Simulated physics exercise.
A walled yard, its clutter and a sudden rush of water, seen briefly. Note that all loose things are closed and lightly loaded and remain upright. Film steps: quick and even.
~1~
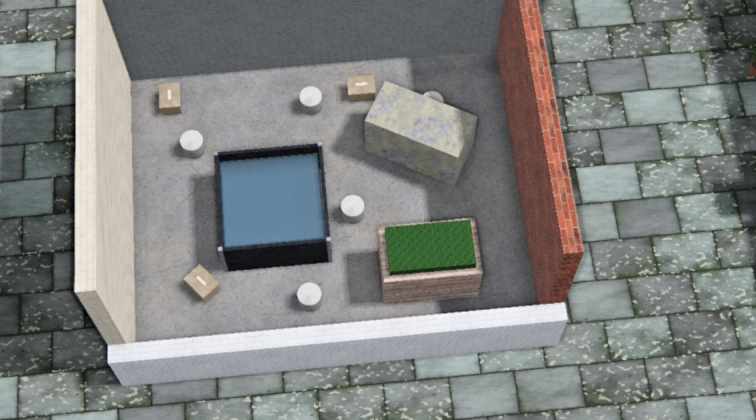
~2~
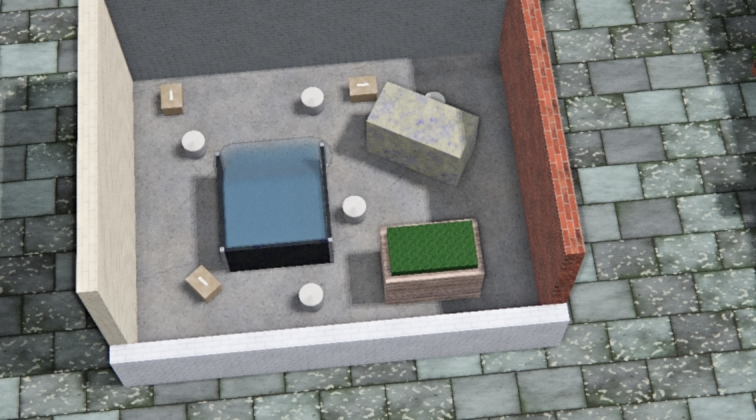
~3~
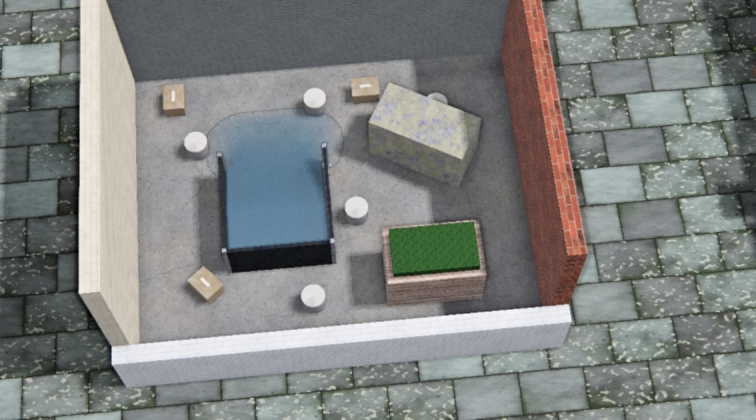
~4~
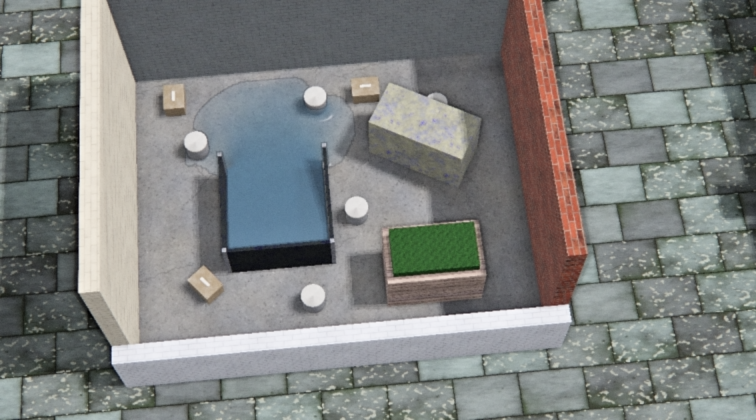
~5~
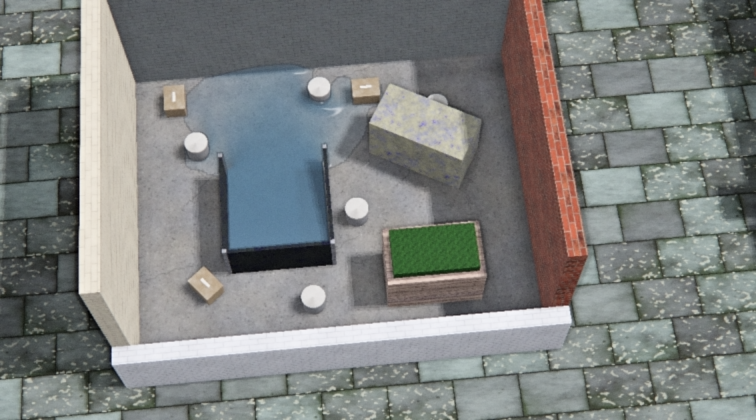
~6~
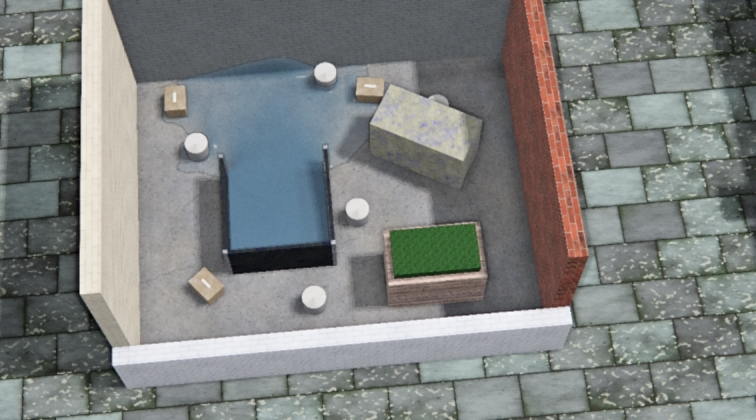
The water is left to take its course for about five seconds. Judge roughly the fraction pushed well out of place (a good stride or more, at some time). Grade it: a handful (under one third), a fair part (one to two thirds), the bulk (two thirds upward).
The bulk.
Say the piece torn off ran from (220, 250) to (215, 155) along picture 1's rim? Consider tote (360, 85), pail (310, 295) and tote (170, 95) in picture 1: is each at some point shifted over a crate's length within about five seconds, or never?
Same order as named: Sent that far; sent that far; sent that far.
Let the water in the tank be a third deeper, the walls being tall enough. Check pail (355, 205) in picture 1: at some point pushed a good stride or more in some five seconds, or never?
The finding is simple: Never got there.
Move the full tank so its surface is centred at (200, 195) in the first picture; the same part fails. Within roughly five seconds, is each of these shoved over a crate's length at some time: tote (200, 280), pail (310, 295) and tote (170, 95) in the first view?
First never got that far, then never got that far, then got that far.
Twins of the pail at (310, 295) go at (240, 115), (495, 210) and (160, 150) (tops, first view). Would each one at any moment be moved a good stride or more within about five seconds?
Going by the order given: Travels that far, travels that far, travels that far.
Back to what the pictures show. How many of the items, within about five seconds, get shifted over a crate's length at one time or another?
Count: 6.
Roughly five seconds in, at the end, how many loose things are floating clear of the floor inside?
Tally: 2.
A moment on, 1 of 8 are well off their spots; 1 afloat.
Next, 3 of 8 are well off their spots; 1 afloat.
Later, 6 of 8 are well off their spots; 4 afloat.
In the end, 6 of 8 are well off their spots, and 6 have been at some point; 2 afloat.
